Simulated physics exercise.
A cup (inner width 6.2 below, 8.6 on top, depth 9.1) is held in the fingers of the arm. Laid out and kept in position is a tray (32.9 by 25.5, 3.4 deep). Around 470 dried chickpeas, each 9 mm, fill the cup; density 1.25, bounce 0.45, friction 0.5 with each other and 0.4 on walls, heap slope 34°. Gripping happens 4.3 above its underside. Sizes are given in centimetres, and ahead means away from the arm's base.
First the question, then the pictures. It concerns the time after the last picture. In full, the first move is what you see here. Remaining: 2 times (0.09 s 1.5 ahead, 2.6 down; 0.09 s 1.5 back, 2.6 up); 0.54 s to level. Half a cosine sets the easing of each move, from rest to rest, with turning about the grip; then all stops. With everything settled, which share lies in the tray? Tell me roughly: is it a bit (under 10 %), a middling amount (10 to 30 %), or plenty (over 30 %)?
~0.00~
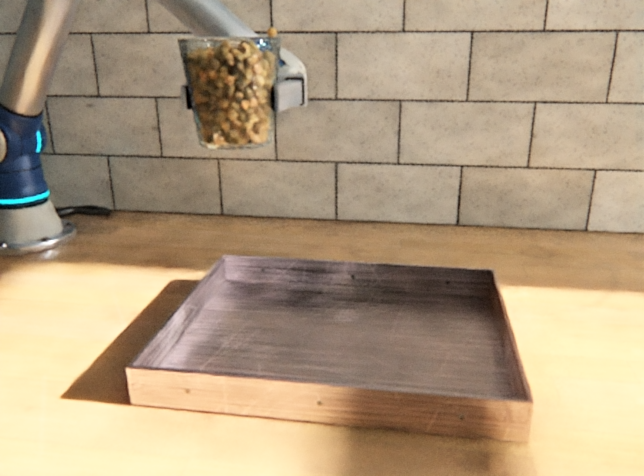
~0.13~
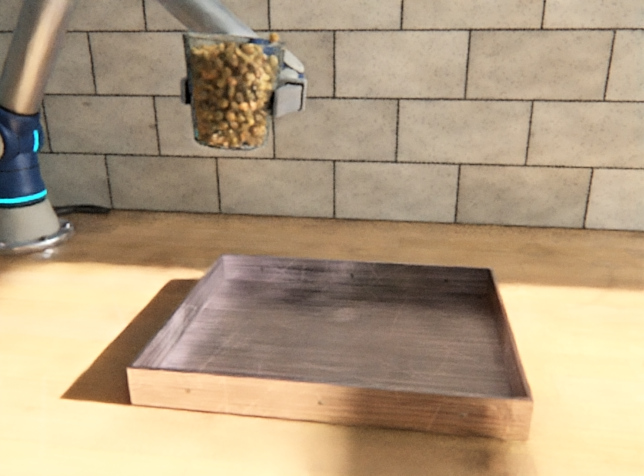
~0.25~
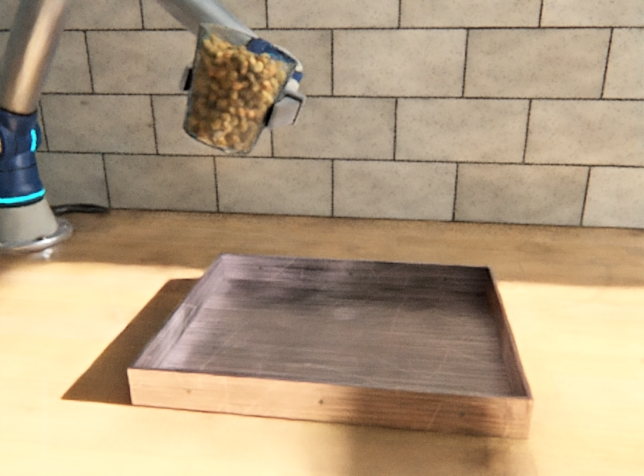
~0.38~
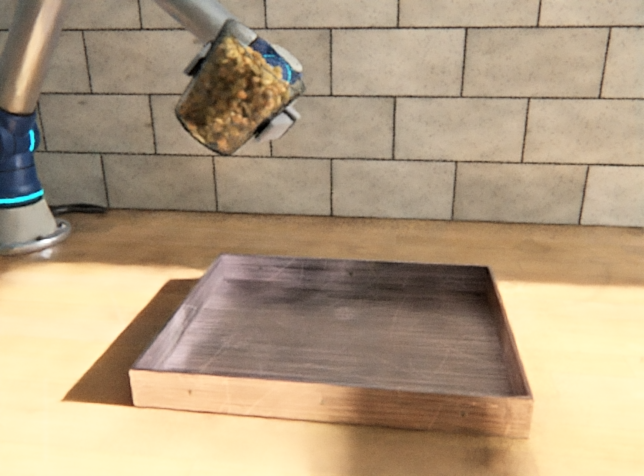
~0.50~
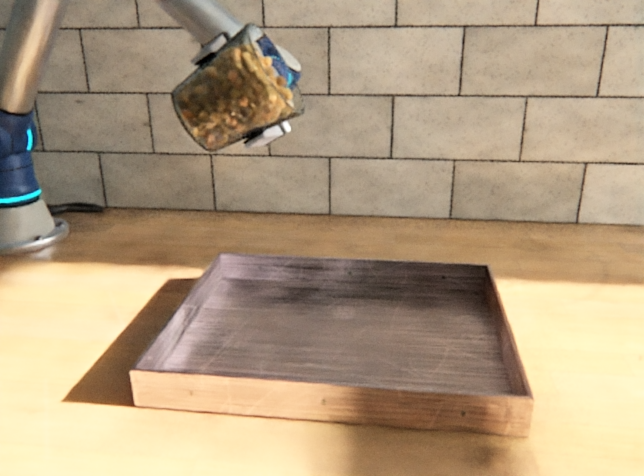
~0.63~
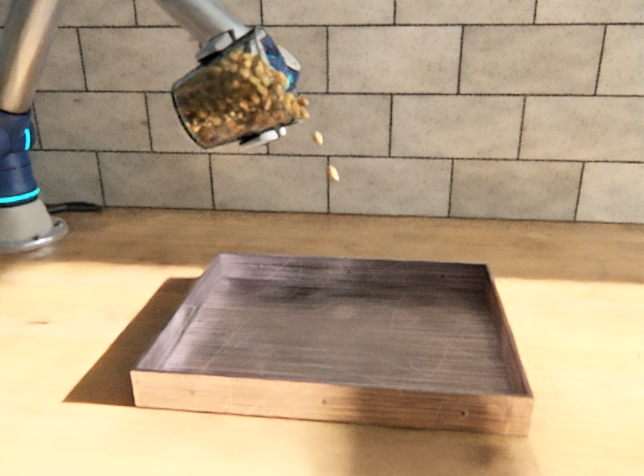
Roughly a middling amount, 10 to 30 %.
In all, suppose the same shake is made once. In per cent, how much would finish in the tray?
Probably about 15 in a hundred.
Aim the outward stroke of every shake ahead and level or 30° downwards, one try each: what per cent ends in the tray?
Roughly 45 per cent, then 30 per cent.
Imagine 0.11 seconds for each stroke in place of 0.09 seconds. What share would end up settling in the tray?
Then about 10 per cent.
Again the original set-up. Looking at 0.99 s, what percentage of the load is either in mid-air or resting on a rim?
6 per cent.
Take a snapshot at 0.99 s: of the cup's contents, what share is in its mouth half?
Something near 50 per cent is there.
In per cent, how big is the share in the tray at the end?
Some 20 per cent.
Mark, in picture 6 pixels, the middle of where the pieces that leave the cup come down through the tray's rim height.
Estimated centre around (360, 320) in pixels.
After 0.99 s, tilted 66° forward, highest piece 27 above the table; 409 in the cup, 35 in the tray, 28 in flight or on a rim.
After 1.35 s, tilted 17° forward, highest piece 29 above the table; 385 in the cup, 87 in the tray.
After 1.73 s, level, highest piece 30 above the table; 385 in the cup, 87 in the tray.
After 2.78 s, level, highest piece 30 above the table; 385 in the cup, 87 in the tray.
In the end, 385 in the cup, 87 in the tray. That is 18 % in the tray.
